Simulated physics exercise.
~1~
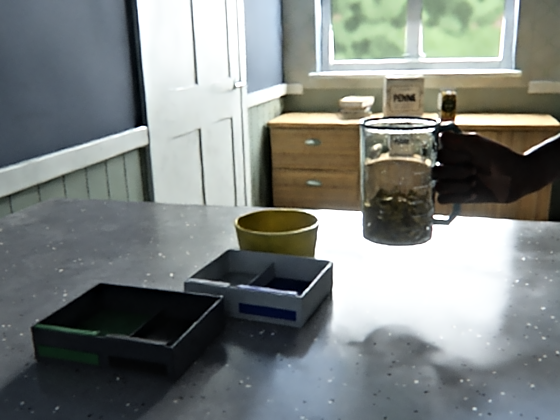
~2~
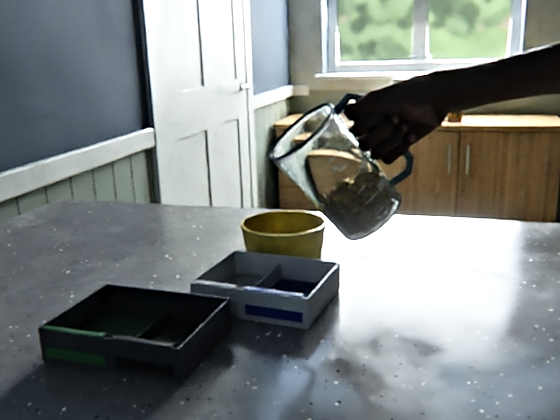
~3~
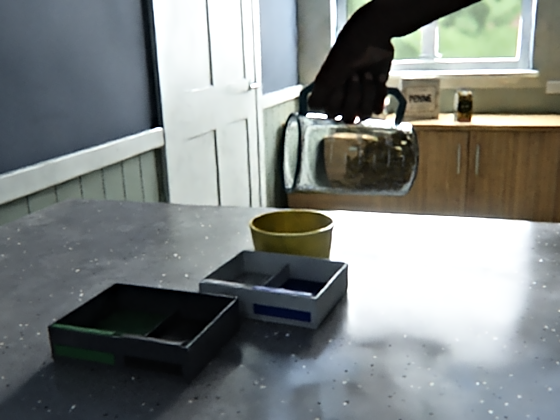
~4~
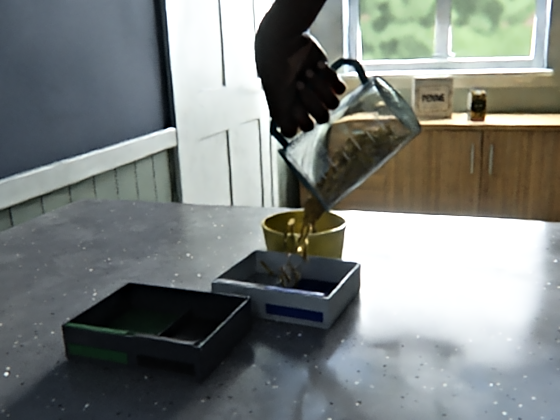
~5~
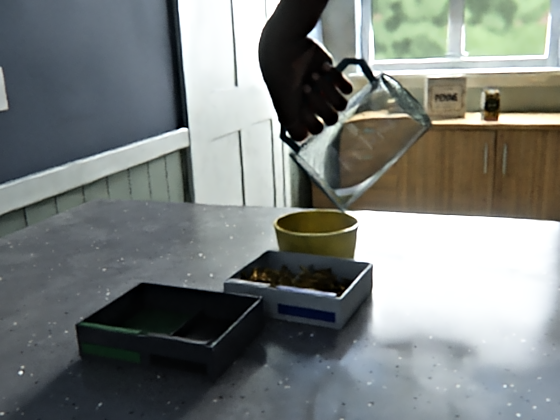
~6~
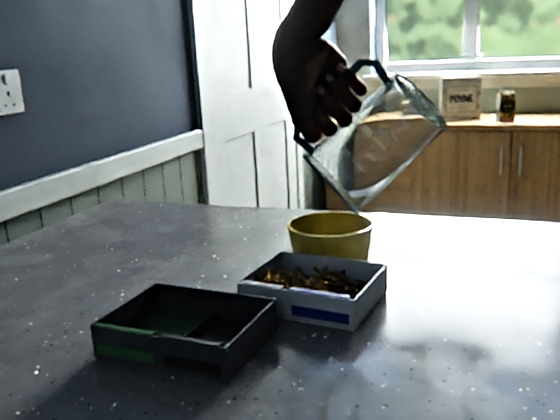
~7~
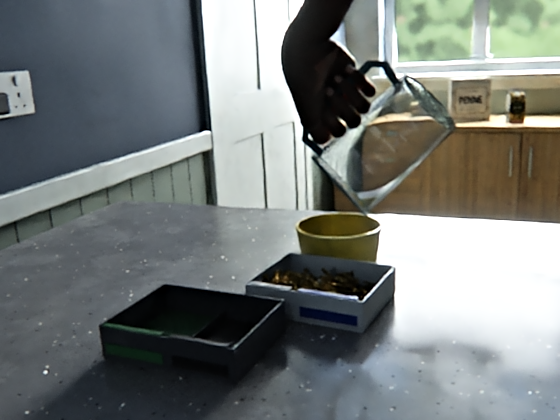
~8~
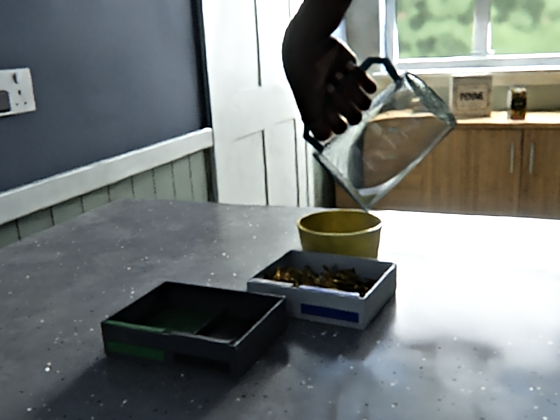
A hand lifted a clear jug of small brass-coloured pieces over a speckled table, moved it left and tipped it until they poured into the nearby blue and white tin, filling both sections, and then held the emptied jug there, upside down.
